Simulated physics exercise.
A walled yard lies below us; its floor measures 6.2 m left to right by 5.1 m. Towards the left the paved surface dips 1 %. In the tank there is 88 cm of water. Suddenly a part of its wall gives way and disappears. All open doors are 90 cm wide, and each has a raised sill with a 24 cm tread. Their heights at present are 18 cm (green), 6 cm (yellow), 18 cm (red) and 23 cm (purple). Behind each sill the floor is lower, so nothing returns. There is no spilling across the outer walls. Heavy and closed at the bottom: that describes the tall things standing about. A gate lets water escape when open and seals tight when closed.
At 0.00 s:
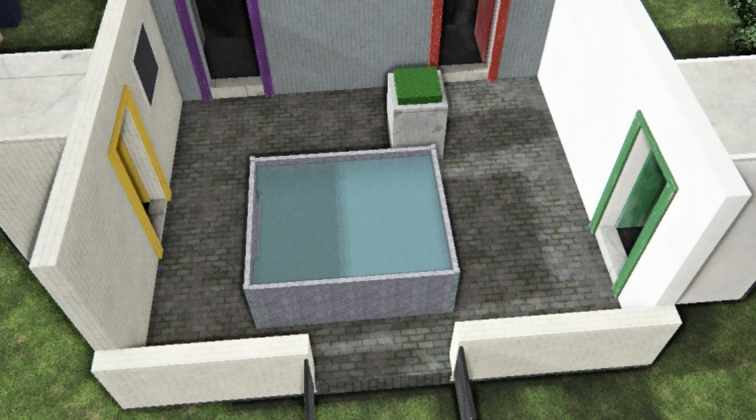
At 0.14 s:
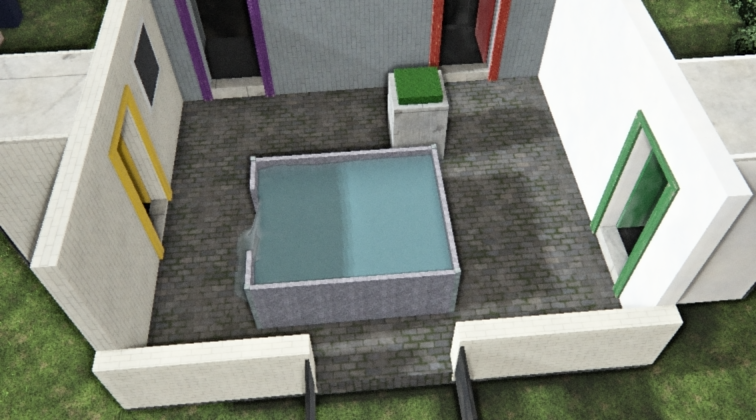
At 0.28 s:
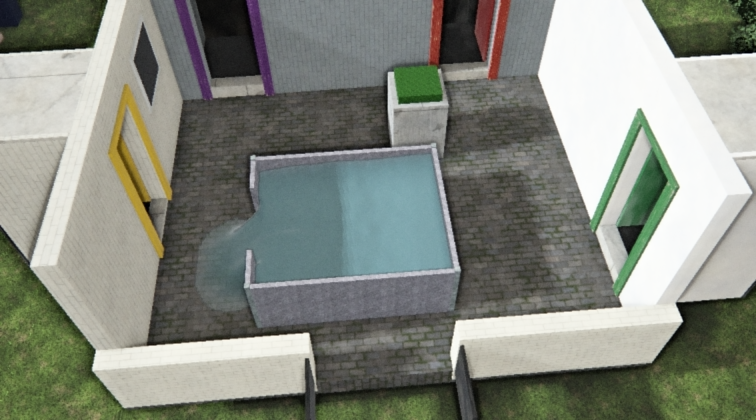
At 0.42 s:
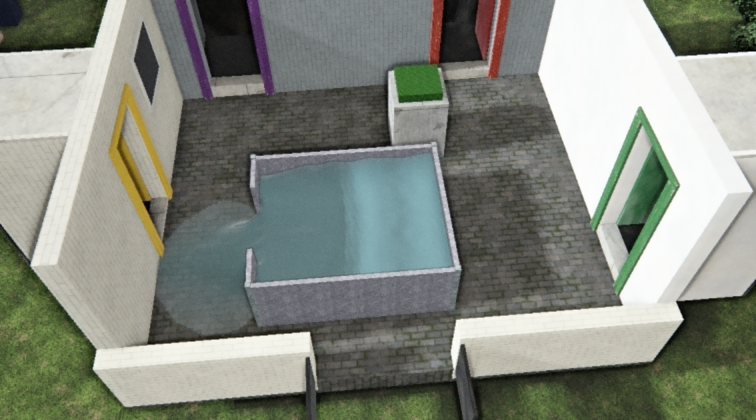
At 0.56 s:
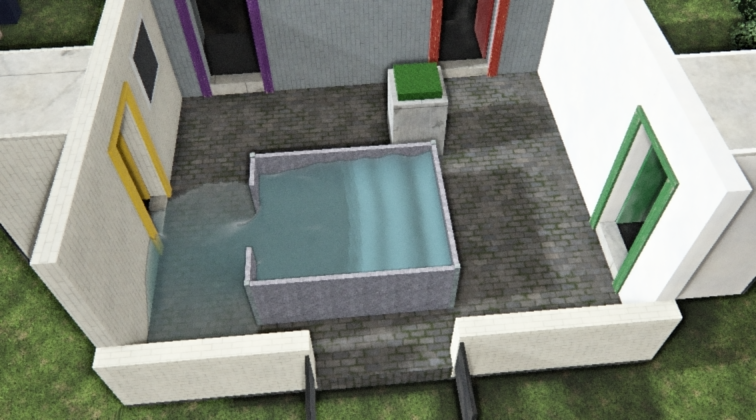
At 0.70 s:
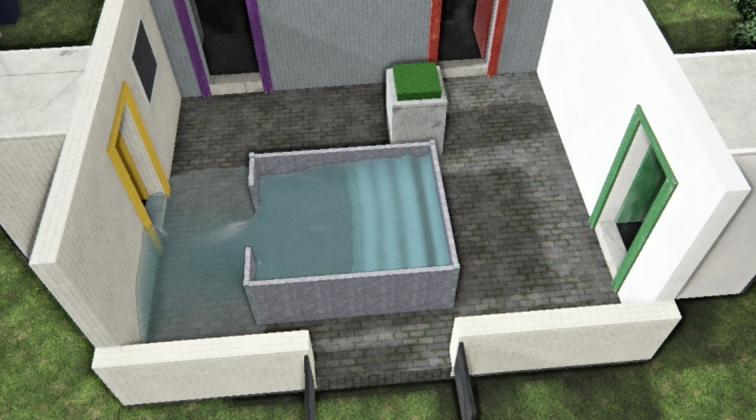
Water pouring through a gap in the left wall of a raised tank, spreading across the paved yard to the yellow doorway.
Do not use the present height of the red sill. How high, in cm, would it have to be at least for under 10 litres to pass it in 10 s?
At least about 13.5 cm.
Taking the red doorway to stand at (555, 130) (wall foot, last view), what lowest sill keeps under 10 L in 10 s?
Around 9.5 cm would do it.
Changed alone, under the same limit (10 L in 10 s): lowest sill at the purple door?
Purple: Roughly 20 cm.
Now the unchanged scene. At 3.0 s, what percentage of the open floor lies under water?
Roughly 50 percent of the floor.
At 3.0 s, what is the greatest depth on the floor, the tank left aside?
42 cm.
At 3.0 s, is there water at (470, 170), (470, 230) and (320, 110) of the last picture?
In the order asked: Untouched, untouched, soaked.
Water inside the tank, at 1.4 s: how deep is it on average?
Roughly 62 cm on average.
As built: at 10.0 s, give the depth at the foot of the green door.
It works out to about 5.0 centimetres deep.
After 1.4 s water covers 20 % of the floor, deepest (72 cm) near (144, 363); it has not reached the red door.
After 3.0 s water covers 50 % of the floor, deepest (42 cm) near (142, 377); it has not reached the red door.
After 10.0 s water covers 100 % of the floor, deepest (16 cm) near (157, 278); 10 cm at the red door, 1 litre in over its 18 cm sill.
At the red door as built, the water arrived by 3.7 s and peaked near 18 cm at 7.2 s.
With a sill of 12 cm, 16 litres would have come in within the 10 s; with 17 cm, 2 litres. So under 10 litres takes about 13.5 cm.
